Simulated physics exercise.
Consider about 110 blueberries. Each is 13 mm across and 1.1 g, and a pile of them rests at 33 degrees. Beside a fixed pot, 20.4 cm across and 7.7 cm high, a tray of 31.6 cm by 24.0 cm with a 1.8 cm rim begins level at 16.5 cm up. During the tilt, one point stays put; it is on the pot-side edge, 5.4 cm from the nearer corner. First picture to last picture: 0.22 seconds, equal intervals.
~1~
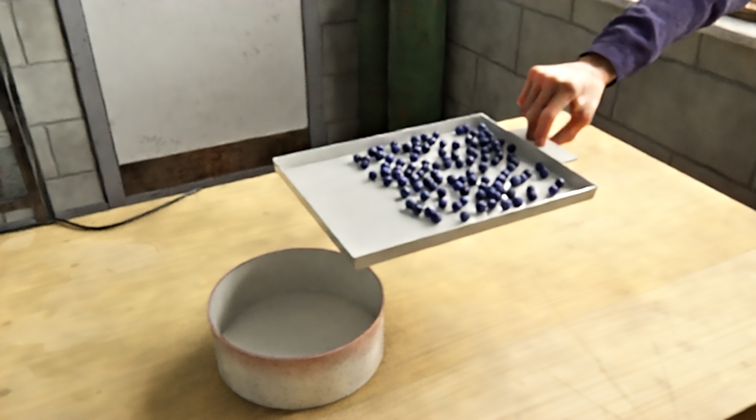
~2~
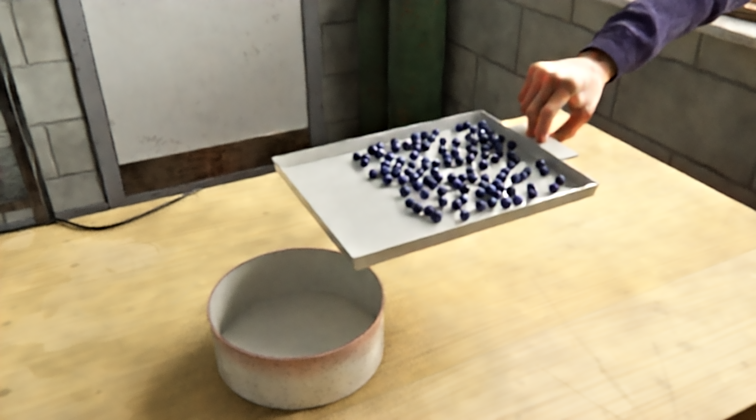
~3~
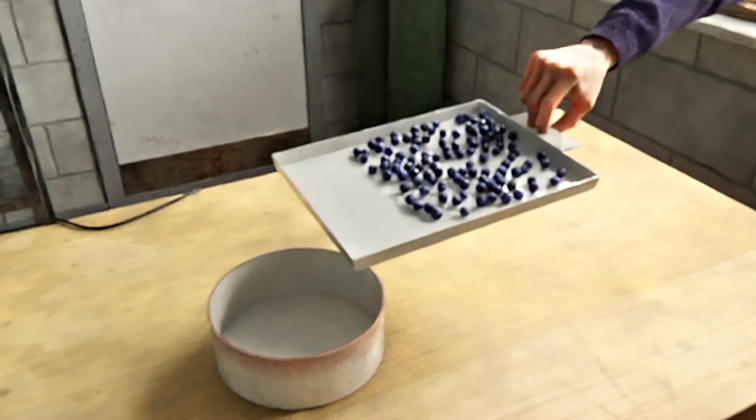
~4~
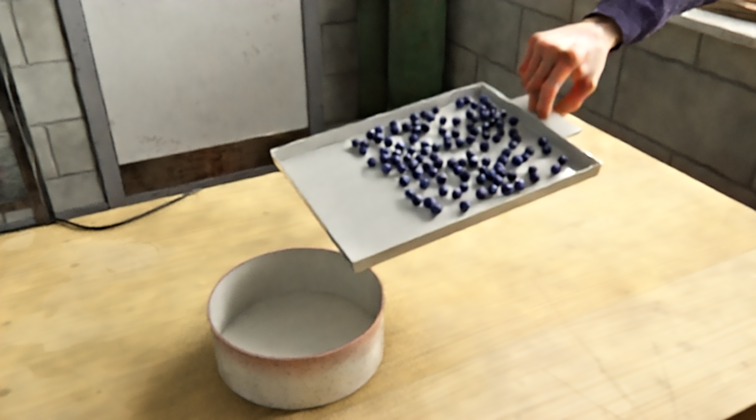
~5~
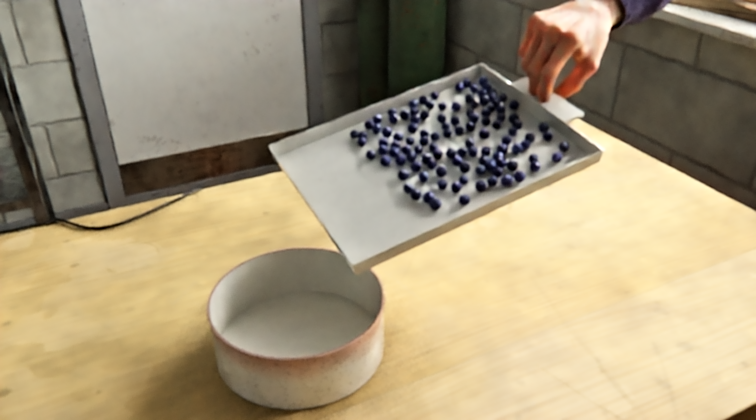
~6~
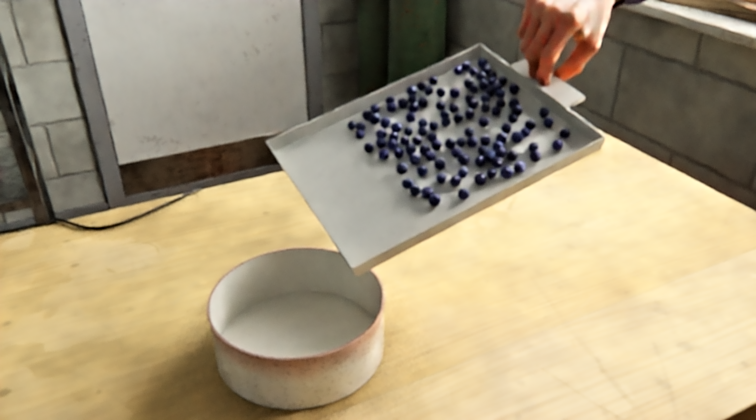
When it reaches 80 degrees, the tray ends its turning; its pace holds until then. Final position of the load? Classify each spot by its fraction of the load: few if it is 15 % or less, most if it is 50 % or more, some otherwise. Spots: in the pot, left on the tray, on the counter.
Pot: Some. Left on the tray: Some. Counter: Some.
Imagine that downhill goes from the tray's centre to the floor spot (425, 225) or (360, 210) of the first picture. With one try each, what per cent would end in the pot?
About 10 per cent on the first try and 35 per cent on the second.
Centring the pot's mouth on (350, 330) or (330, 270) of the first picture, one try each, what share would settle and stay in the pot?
Around 70 per cent, then around 5 per cent.
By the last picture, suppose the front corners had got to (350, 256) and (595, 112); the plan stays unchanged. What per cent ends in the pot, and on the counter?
Pot 35 % / counter 10 %.
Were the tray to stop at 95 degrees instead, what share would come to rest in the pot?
Estimate: Roughly 55 percent.
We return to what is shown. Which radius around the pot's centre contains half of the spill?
Roughly 20 centimetres.
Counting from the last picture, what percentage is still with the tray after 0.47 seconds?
Roughly 95 per cent.
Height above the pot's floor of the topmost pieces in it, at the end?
It reaches roughly 2.0 cm.
Then, 0.28 s after the last picture, tilt 48 degrees; the tray holds 100 %, the pot 0 %.
Then, 0.47 s after the last picture, tilt 69 degrees; the tray holds 95 %, the pot 0 %.
Then, 0.78 s after the last picture, tilt 80 degrees; the tray holds 35 %, the pot 30 %.
In the end, pot 35 %, tray 30 %, counter 35 %.
